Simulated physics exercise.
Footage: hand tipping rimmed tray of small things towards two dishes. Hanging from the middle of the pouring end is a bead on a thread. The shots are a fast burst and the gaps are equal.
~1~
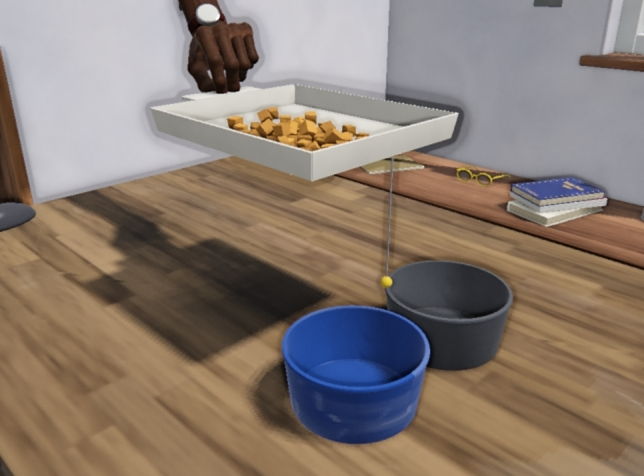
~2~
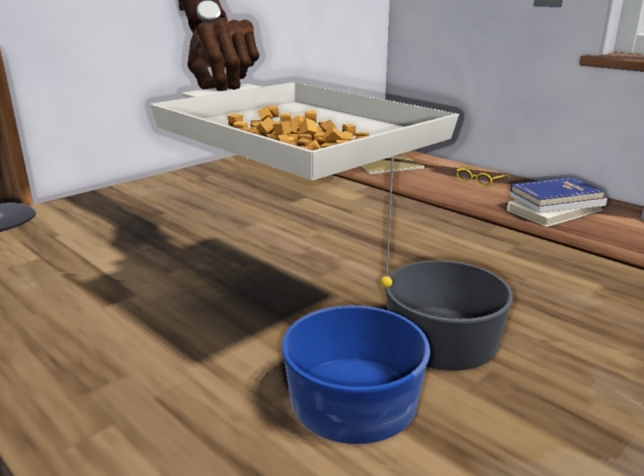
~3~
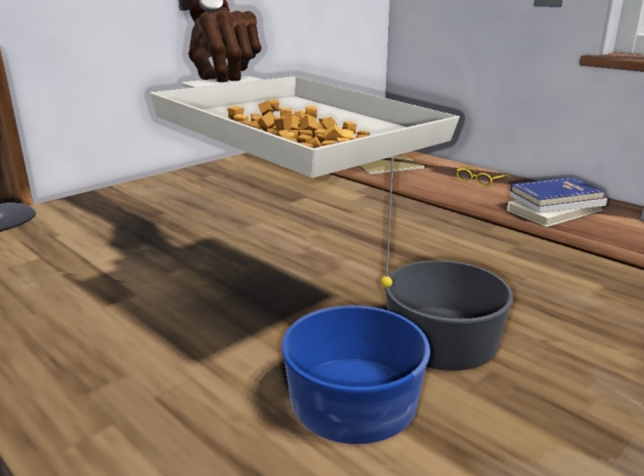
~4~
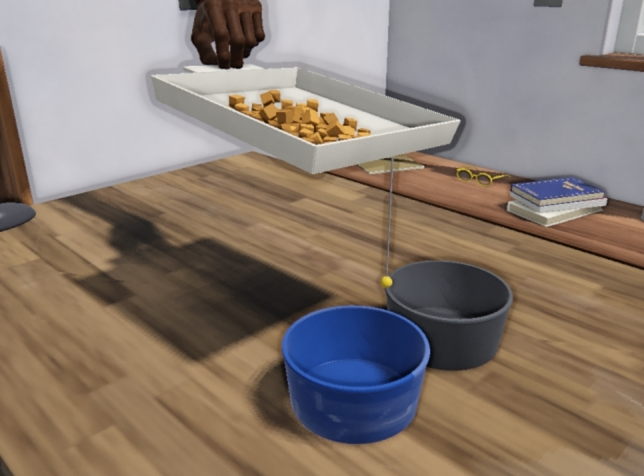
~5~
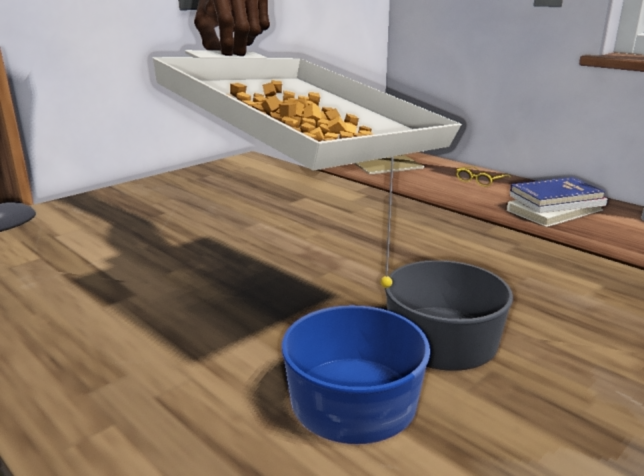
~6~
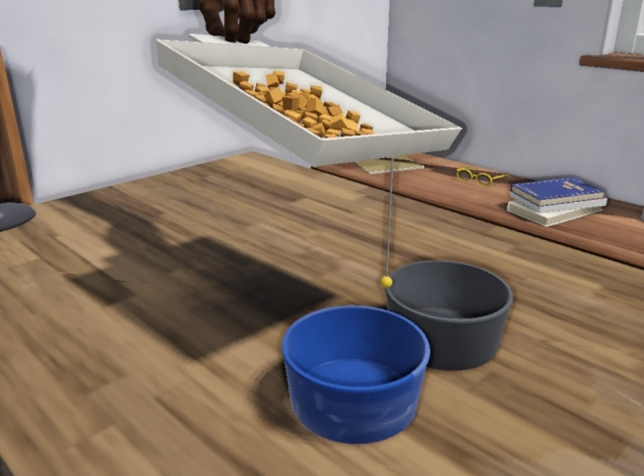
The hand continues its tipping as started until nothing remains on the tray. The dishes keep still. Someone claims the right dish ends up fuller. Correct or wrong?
Correct - the right dish ends fuller.
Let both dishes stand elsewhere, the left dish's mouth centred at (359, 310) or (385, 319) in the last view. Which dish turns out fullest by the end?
First try: The rightmost dish. Second try: The rightmost dish.
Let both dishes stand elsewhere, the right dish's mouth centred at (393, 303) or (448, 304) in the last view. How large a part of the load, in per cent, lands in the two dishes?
Roughly 10 %, then roughly 60 %.
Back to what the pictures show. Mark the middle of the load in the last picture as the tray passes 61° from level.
About (395, 119).
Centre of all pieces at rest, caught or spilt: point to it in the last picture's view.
(461, 332).
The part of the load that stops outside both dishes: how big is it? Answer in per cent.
40 %.
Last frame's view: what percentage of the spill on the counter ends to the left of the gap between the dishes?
Close to 0 %.
Soon after the last picture, tray tipped steeply; nearly all on the tray; a stray few in the air.
A little later, tray tipped past a quarter turn; nearly all on the tray; a stray few outside both; a stray few in the air.
Later still, tray tipped past a quarter turn; about two thirds in the right dish; about a third outside both.
At rest, tray tipped past a quarter turn; none in the left dish; about two thirds in the right dish; about a third outside both.
